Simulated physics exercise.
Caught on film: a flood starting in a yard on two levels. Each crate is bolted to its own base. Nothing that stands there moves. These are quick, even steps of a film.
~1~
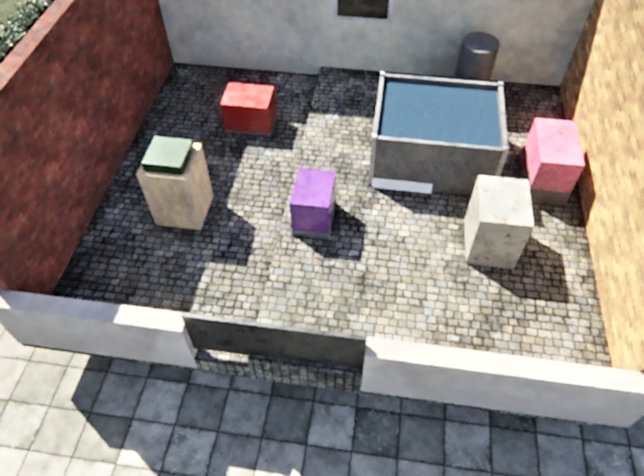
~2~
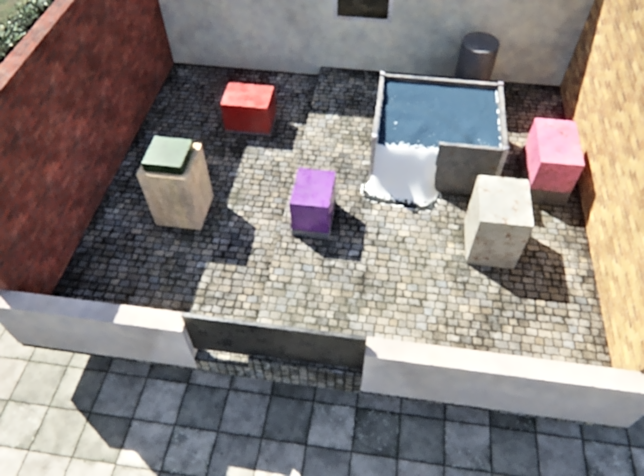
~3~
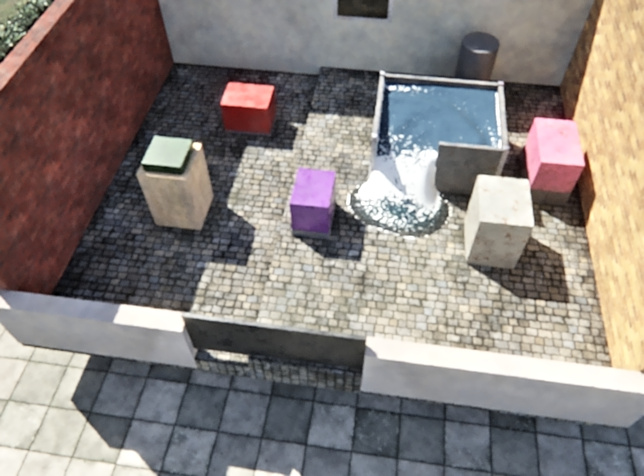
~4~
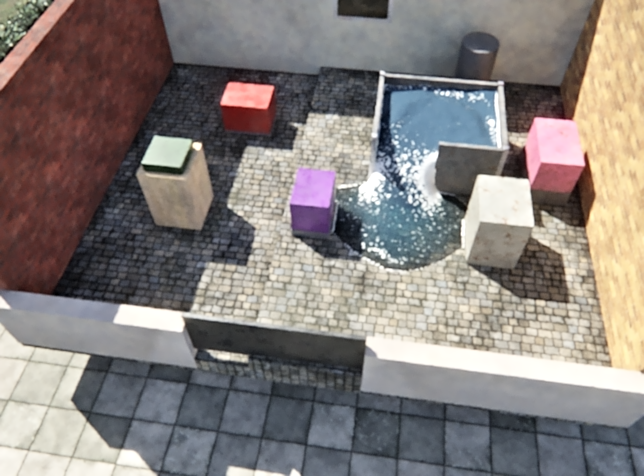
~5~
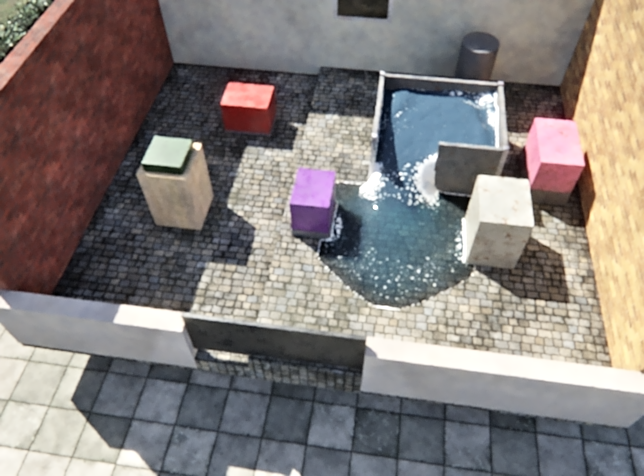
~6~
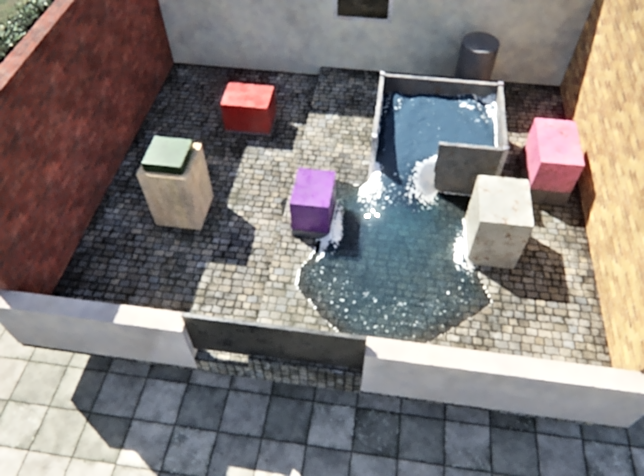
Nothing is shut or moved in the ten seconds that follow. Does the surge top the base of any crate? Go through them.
One by one: The red crate gets wet; the purple crate gets wet; the pink crate stays dry.
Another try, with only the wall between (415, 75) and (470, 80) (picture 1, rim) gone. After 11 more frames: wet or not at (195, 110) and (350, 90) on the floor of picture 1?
In that order: Awash, covered.
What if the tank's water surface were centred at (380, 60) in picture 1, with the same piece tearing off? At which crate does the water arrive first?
I say the purple crate.
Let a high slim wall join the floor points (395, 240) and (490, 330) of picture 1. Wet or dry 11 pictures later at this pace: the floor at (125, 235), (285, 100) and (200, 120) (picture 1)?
In turn: No water, clear, free of water.
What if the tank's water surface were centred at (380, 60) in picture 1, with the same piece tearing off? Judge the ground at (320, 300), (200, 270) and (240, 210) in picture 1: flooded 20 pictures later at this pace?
As listed: Wet, under water, flooded.
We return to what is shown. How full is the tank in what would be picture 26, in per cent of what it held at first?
Near 28 in a hundred.
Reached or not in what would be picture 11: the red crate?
In short: At red still dry.
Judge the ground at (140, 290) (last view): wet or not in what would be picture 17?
Answer: Awash.
A moment on, water covers 25 % of the floor; the red crate not reached, the purple crate water round its plinth, the pink crate water round its plinth.
Next, water covers 35 % of the floor; the red crate not reached, the purple crate water round its plinth, the pink crate water round its plinth.
Then, water covers 45 % of the floor; the red crate not reached, the purple crate water round its plinth, the pink crate water round its plinth.
Later, water covers 75 % of the floor; the red crate water round its plinth, the purple crate water round its plinth, the pink crate water round its plinth.
In the end, water covers 90 % of the floor; the red crate was topped, the purple crate was topped, the pink crate stayed above the water.
